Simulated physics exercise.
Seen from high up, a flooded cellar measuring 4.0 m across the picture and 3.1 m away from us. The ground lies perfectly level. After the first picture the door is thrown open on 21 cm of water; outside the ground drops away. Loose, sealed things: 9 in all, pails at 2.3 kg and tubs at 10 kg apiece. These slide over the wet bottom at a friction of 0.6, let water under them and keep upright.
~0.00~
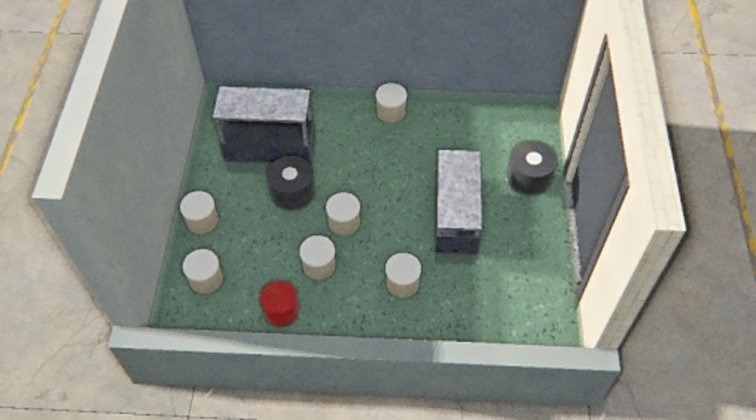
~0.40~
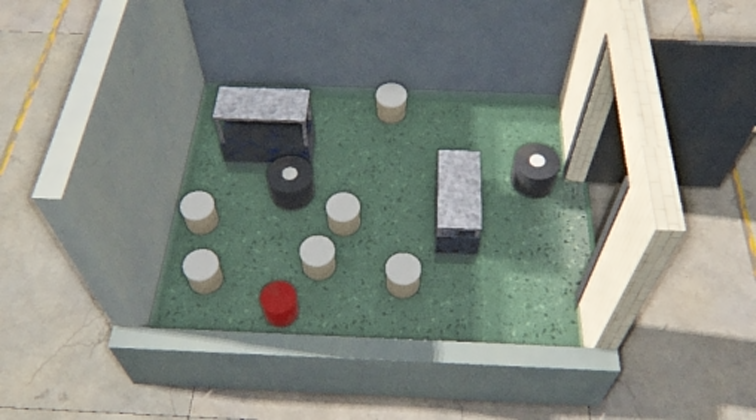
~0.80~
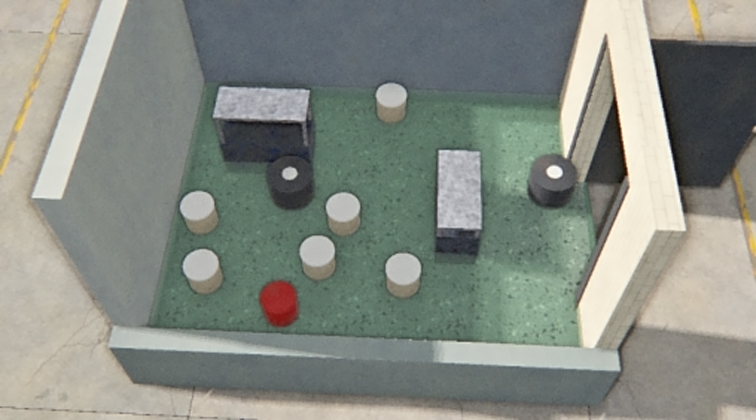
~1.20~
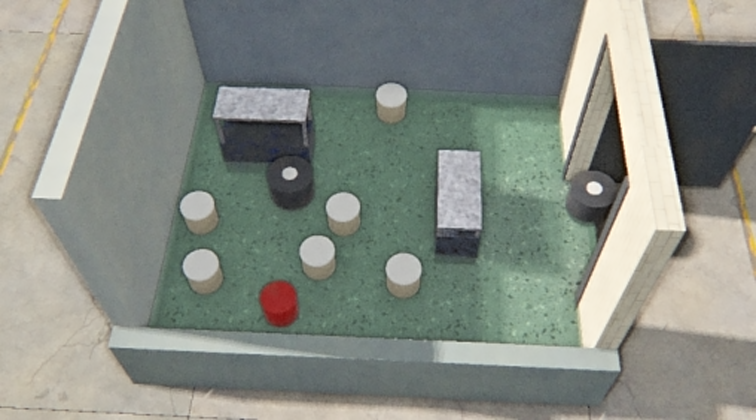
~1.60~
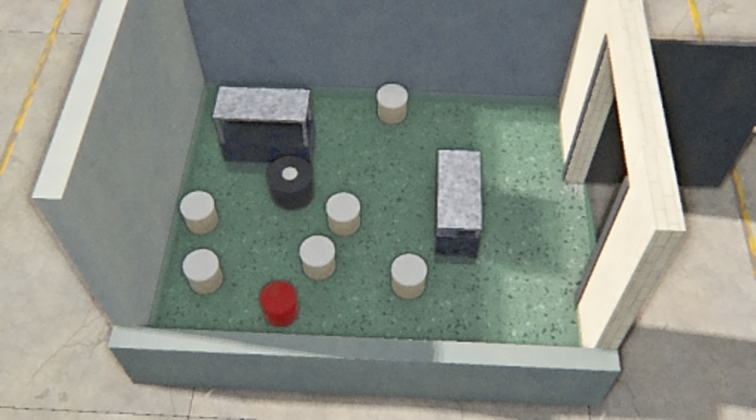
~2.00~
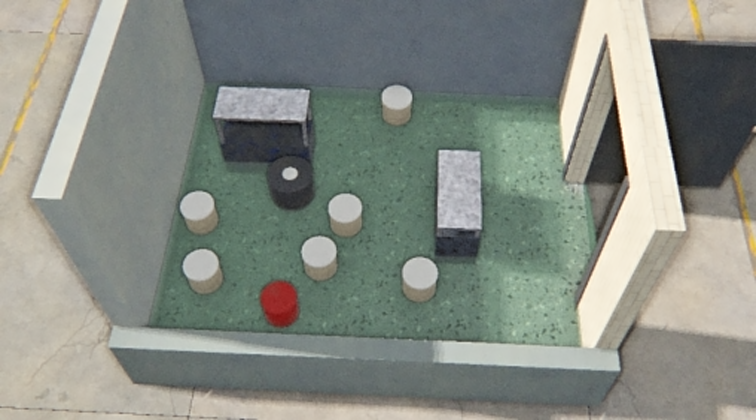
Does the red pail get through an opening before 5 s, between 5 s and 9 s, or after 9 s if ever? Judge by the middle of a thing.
After 9 s, or never.
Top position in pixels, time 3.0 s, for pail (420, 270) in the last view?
Look about (468, 283).
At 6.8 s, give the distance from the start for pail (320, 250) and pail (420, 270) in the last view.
So the first one has shifted 100 cm and the other is washed out.
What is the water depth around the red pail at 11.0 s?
11 cm, roughly.
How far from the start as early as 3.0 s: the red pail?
Around 20 centimetres.
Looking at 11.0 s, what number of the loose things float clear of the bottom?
At that time, 6.
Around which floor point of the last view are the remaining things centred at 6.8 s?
Near (365, 247).
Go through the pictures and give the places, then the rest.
The red pail at (278, 297) floats; about 2470 L in view; 0 of 9 have shifted, in the first picture.
The red pail at (278, 297), afloat; 21 cm deep round most things; 0 of 9 have shifted, in the second picture.
The red pail at (278, 297) floats; 21 cm deep round most things; 1 of 9 have shifted, in the third picture.
The red pail at (278, 297) floats; 21 cm deep round most things; 1 of 9 have shifted, in the fourth picture.
The red pail at (278, 297) floats; 21 cm deep round most things; 2 of 9 have shifted, in the fifth picture.
The red pail at (279, 297) floats; about 2250 L in view; 3 of 9 have shifted, in the sixth picture.
After 3.0 s the red pail is near (295, 301), 0.2 m from its start, afloat; 1 of 9 are out; 8 afloat.
After 6.8 s the red pail is near (373, 311), 0.8 m from its start, afloat; 2 of 9 are out; 7 afloat.
After 11.0 s the red pail is near (460, 320), 1.6 m from its start, afloat; 3 of 9 are out; 6 afloat.
After 15.0 s the red pail is near (564, 285), 2.6 m from its start, afloat; 5 of 9 are out; 4 afloat.
